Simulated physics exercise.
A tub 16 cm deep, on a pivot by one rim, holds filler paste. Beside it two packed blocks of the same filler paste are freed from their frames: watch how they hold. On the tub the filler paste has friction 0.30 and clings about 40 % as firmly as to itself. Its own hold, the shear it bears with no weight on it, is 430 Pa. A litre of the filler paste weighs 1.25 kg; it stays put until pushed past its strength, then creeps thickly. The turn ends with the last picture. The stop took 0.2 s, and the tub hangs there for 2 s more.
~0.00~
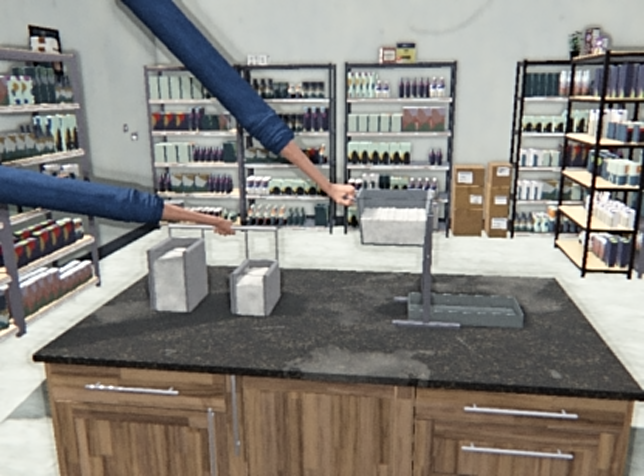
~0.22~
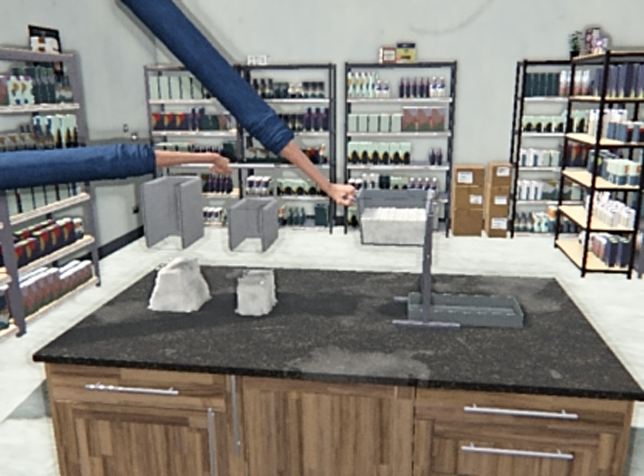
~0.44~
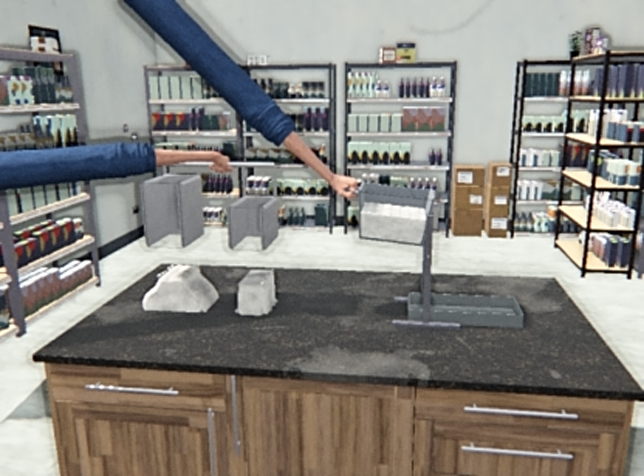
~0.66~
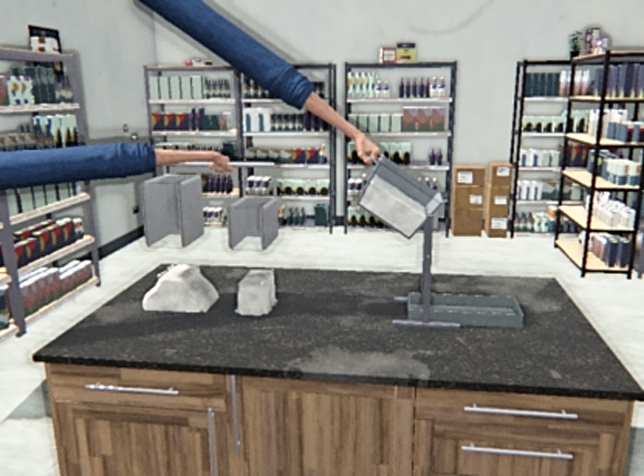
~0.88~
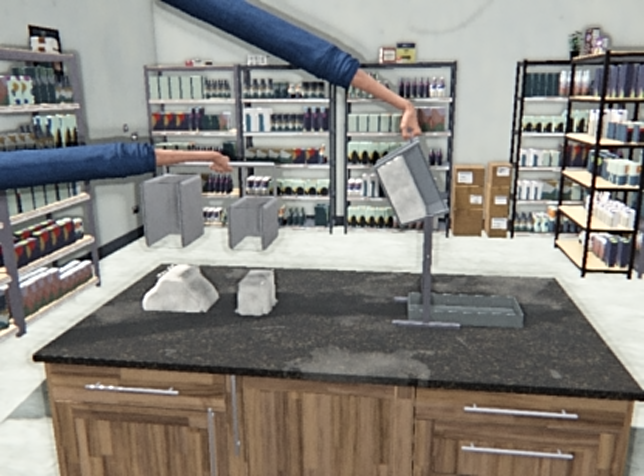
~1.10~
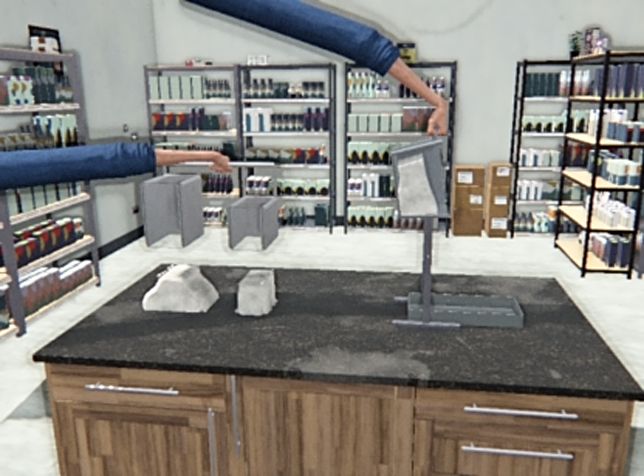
Two pale blocks emerge from lifted molds, the left slumping, before a hand tilts a tub steeply.
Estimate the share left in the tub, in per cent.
Expect roughly 83 %.
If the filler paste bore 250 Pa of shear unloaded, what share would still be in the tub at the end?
Then about 50 %.
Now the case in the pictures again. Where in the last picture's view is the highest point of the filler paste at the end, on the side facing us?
Around (442, 184).
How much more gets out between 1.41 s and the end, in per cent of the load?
About 10 %.
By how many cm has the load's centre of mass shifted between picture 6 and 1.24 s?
Some 3 cm.
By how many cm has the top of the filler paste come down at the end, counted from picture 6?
Some 8 cm.
After 1.24 s, the tub is at 82 degrees and holds 100 %.
After 1.41 s, the tub is at 82 degrees and holds 93 %.
After 1.58 s, the tub is at 82 degrees and holds 88 %.
After 1.75 s, the tub is at 82 degrees and holds 85 %.
After 3.10 s, at the end, the tub is at 82 degrees and holds 83 %.
